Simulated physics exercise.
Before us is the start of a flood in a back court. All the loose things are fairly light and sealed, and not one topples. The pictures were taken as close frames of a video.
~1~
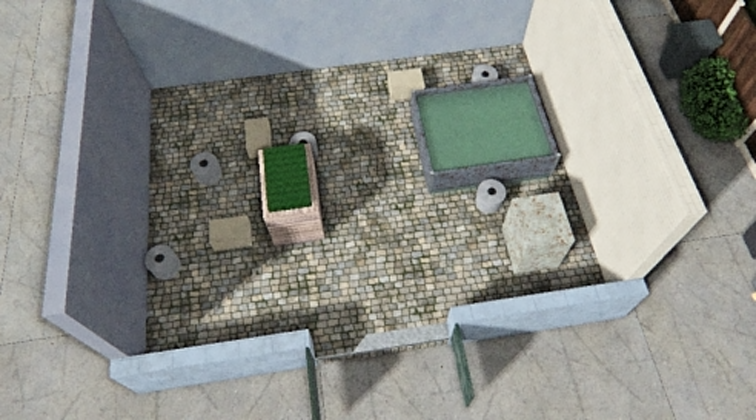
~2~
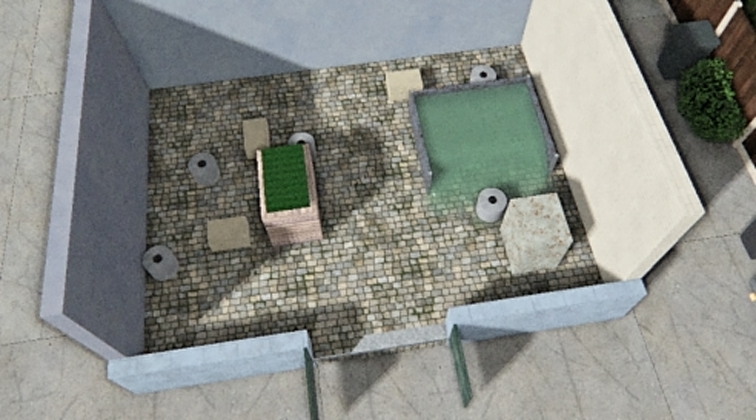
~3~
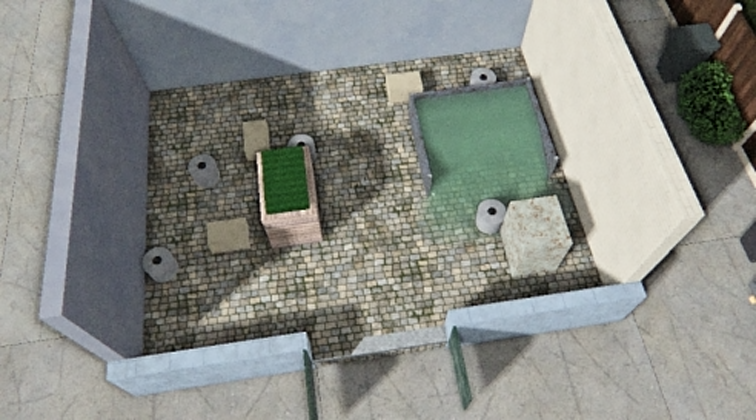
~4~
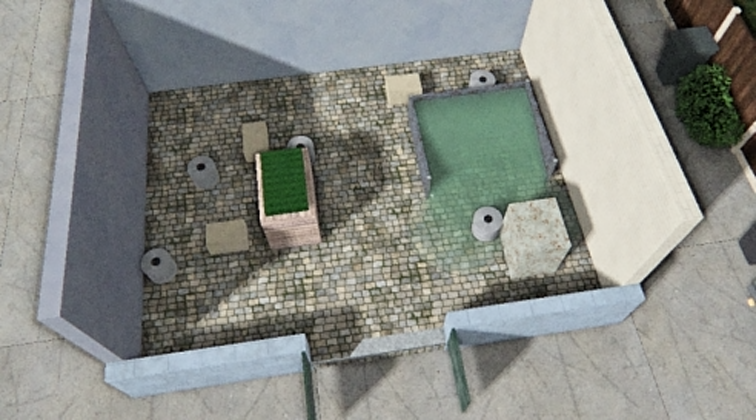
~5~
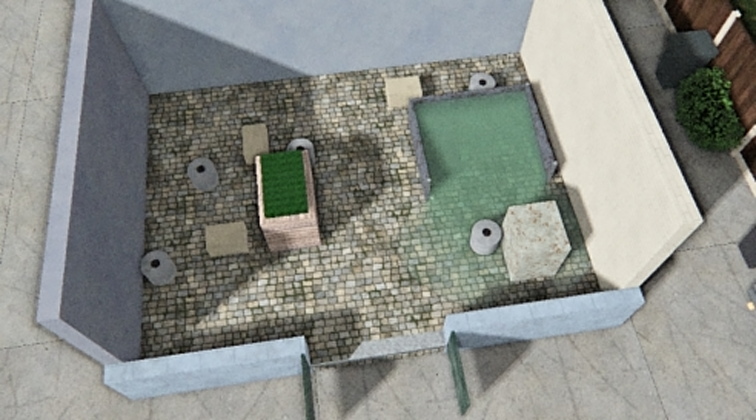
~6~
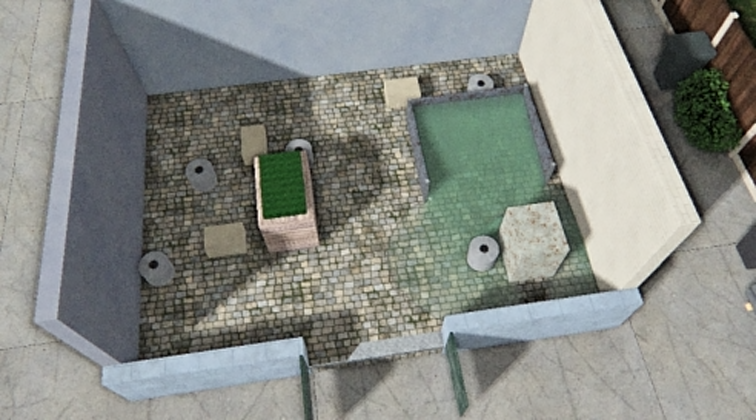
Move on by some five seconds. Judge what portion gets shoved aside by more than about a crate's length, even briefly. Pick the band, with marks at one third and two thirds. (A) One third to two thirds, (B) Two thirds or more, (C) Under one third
The answer is C.
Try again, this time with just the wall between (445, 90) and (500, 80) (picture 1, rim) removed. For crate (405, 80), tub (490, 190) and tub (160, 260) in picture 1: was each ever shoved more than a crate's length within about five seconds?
Same order as named: Sent that far; not sent that far; not sent that far.
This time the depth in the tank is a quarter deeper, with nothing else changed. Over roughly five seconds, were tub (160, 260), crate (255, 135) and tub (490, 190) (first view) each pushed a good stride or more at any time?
Result by item: Covered it; didn't cover it; covered it.
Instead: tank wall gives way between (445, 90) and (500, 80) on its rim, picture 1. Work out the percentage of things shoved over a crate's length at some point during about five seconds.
Around 60 per cent.
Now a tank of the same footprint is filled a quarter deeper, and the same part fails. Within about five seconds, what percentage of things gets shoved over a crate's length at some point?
Close to 20 in a hundred, give or take.
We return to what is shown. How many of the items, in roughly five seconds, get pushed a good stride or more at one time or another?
It totals 1.
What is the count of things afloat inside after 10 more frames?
My count is 1.
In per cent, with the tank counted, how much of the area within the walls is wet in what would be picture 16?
Near 35 %.
A moment on, 1 of 8 are well off their spots; 1 afloat.
Next, 1 of 8 are well off their spots; 1 afloat.
Later, 1 of 8 are well off their spots; 1 afloat.
In the end, 1 of 8 are well off their spots, and 1 have been at some point; 0 afloat.
